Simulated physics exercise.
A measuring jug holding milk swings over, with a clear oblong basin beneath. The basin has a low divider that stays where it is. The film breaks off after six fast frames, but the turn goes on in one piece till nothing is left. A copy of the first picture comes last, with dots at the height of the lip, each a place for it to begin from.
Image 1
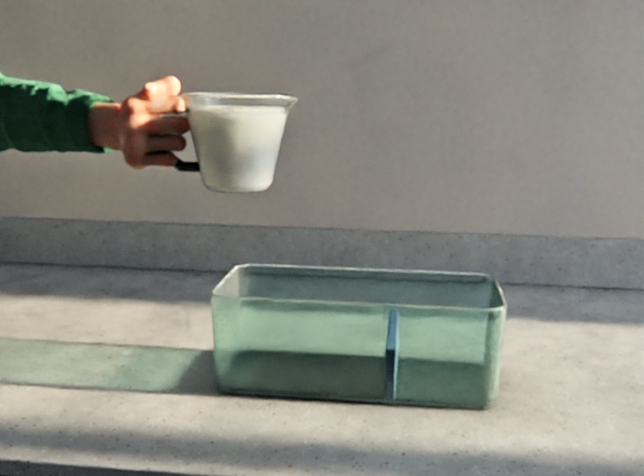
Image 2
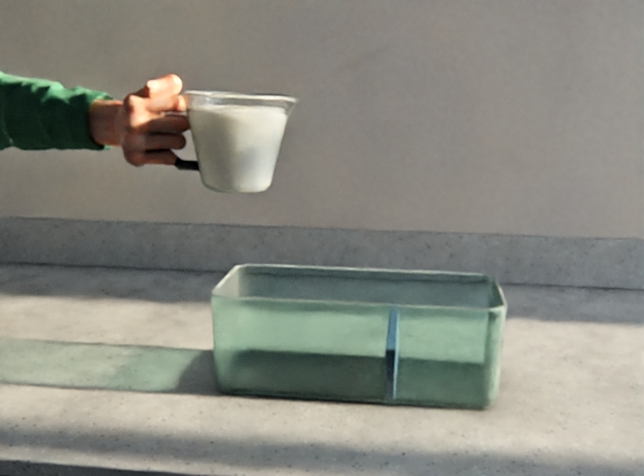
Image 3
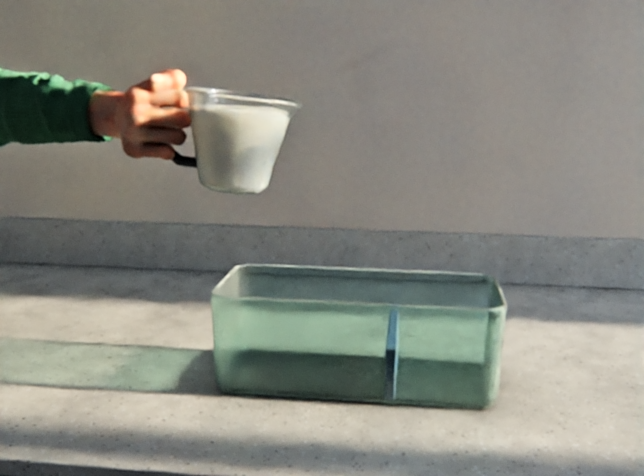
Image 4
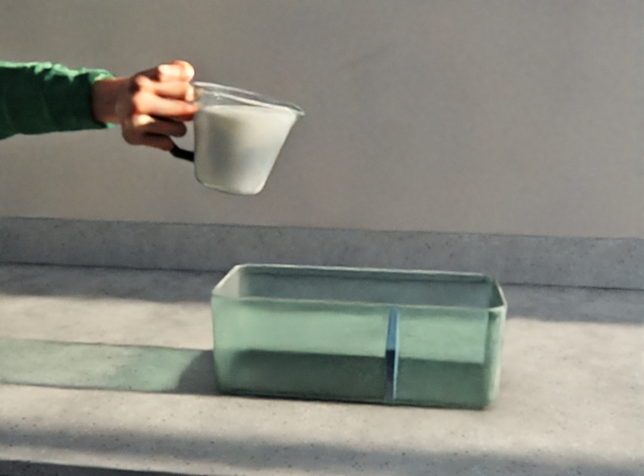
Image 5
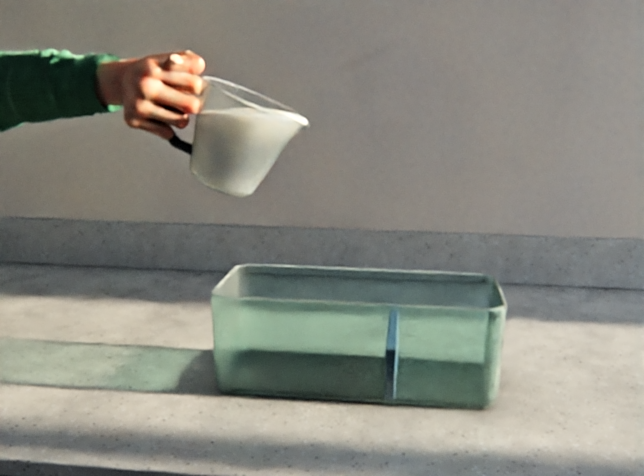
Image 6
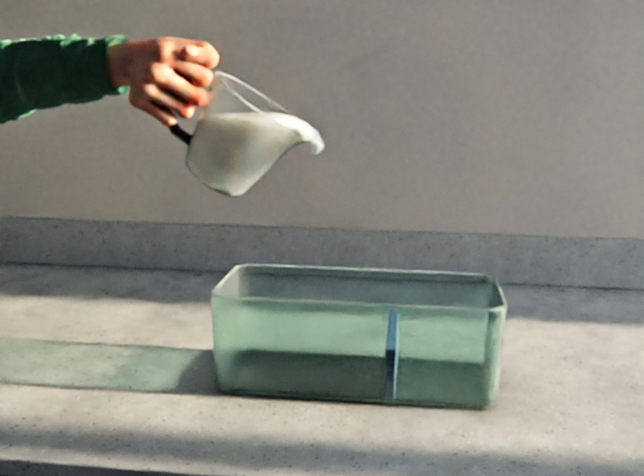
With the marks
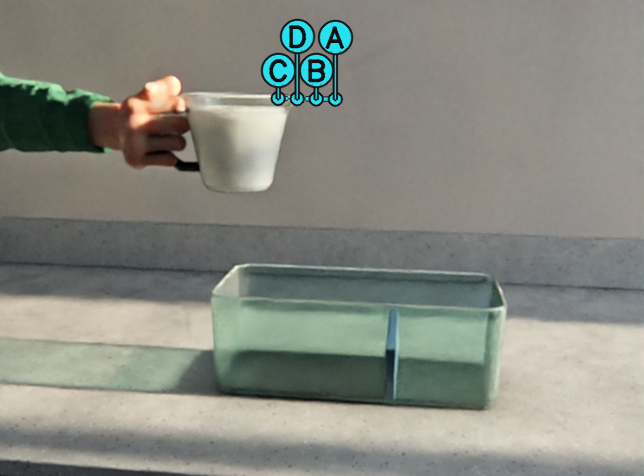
A hand tilts a clear jug of milk rightward until milk curls over its lip.
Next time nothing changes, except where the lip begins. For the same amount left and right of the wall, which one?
A beats the others.
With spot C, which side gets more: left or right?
More ends on the left.
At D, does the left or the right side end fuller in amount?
The left side.
In cyan, A at (335, 99); B at (316, 98); C at (278, 98); D at (297, 98).
If A is chosen, about 50 % ends left of the wall and 49 % right of it.
If B is chosen, about 83 % ends left of the wall and 15 % right of it.
If C is chosen, about 95 % ends left of the wall and 3 % right of it.
If D is chosen, about 93 % ends left of the wall and 4 % right of it; 4 % is lost outside.
